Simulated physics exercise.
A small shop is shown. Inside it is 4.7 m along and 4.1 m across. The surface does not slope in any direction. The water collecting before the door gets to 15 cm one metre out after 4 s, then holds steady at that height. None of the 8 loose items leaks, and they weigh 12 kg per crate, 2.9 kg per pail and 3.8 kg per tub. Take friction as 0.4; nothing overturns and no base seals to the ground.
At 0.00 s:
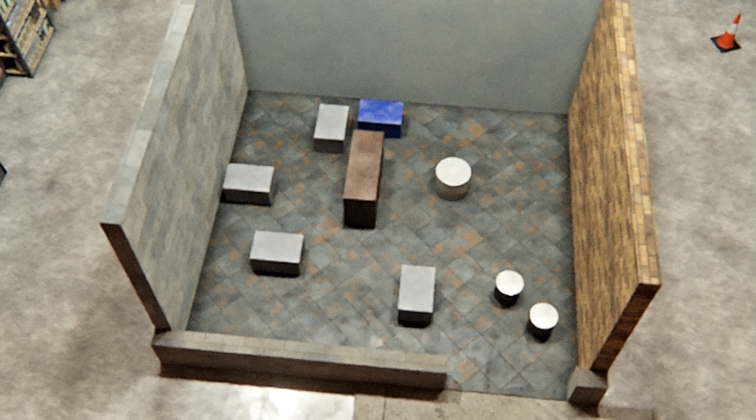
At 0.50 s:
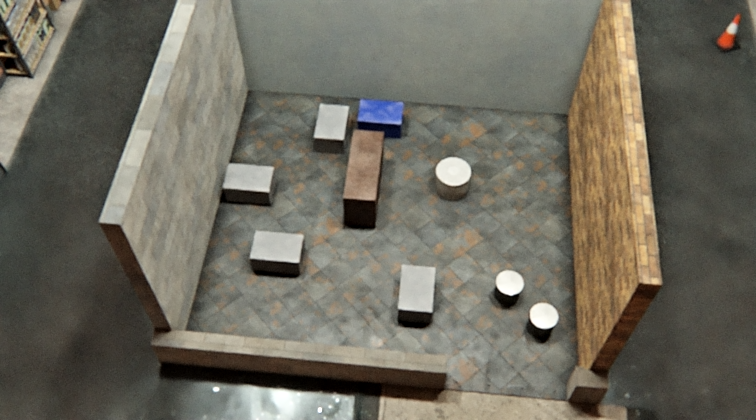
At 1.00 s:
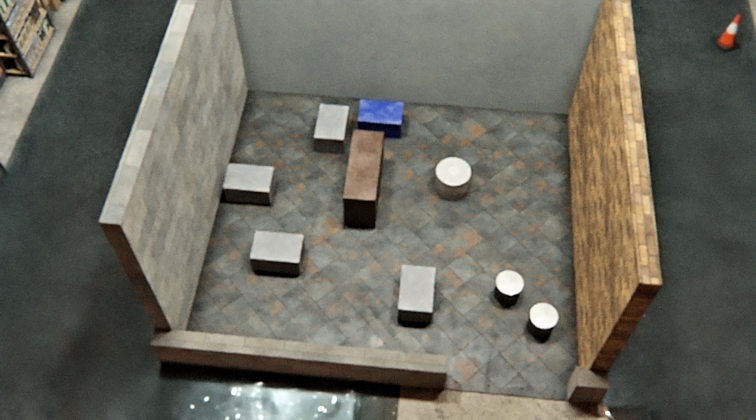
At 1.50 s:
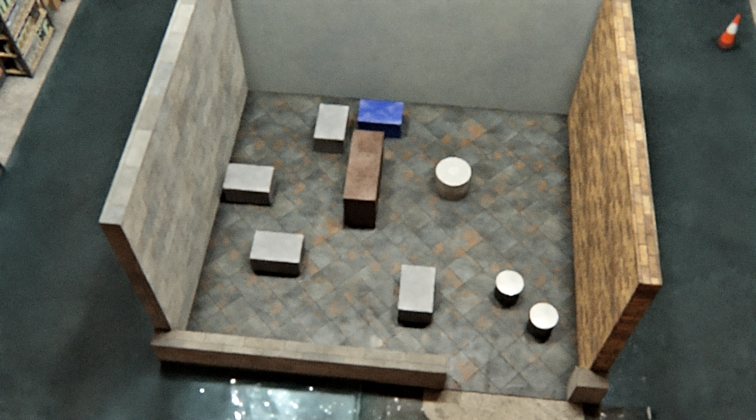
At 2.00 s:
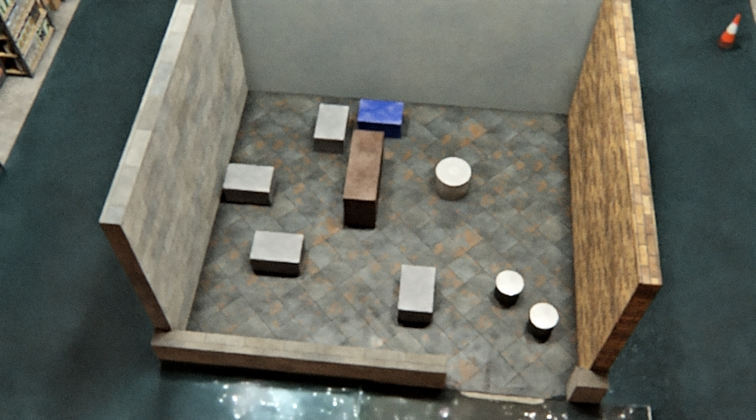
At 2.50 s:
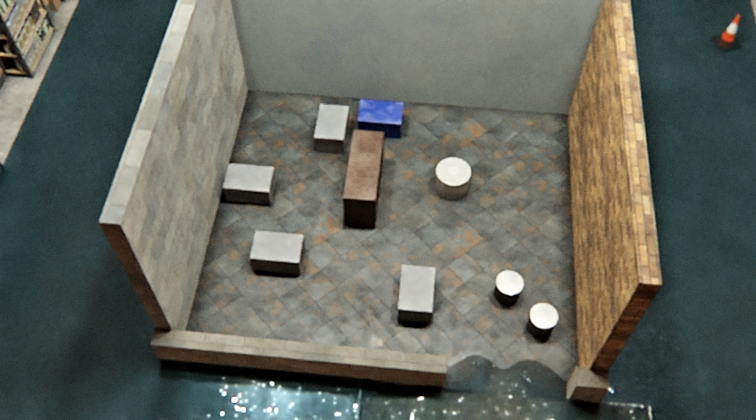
A roofless small shop with grey walls at left and back and a brown brick wall at right is seen from high above. On its tiled floor sit grey blocks, a long brown counter, a blue crate at the back and round white-topped pieces at right. Dark water spreads around the outside, then edges through the front gap, while the objects and camera stay still.
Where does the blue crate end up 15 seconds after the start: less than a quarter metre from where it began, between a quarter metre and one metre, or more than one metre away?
Expect it to be pushed beyond a metre.
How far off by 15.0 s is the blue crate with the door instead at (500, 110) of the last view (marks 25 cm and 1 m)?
Under that change the blue crate keeps its spot.
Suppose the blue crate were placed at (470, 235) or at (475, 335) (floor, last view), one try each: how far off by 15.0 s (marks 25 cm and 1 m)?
First try: It covers a big distance; second try: It covers a big distance.
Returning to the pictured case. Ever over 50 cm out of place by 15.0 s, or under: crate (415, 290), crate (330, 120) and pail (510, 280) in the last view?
Note - in order: Smaller; farther; farther.
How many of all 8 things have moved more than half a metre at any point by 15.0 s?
I count 6 of them.
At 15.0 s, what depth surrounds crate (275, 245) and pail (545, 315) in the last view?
Some 4 cm at the first, some 6 cm at the second.
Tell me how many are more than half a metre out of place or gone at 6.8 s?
3.
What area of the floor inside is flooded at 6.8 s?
About 10.0 m2.
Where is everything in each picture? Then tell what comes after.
The blue crate at (381, 112) rests on the ground; 0.0 m2 under water; 0 of 8 have shifted, in the first picture.
The blue crate at (381, 112) rests on the ground; water covers 0.0 m2; 0 of 8 have shifted, in the second picture.
The blue crate at (381, 112), on the bottom; water covers 0.0 m2; 0 of 8 have shifted, in the third picture.
The blue crate at (381, 112) rests on the ground; water covers 0.0 m2; 0 of 8 have shifted, in the fourth picture.
The blue crate at (381, 112) rests on the ground; water covers 0.0 m2; 0 of 8 have shifted, in the fifth picture.
The blue crate at (381, 112), on the bottom; 0.2 m2 under water; 0 of 8 have shifted, in the sixth picture.
After 3.5 s the blue crate is near (381, 112), 0.0 m from its start, aground; 0 afloat.
After 6.8 s the blue crate is near (381, 112), 0.0 m from its start, aground; 3 afloat.
After 11.0 s the blue crate is near (310, 95), 1.0 m from its start, aground; 3 afloat.
After 15.0 s the blue crate is near (255, 136), 1.8 m from its start, afloat; 6 afloat.
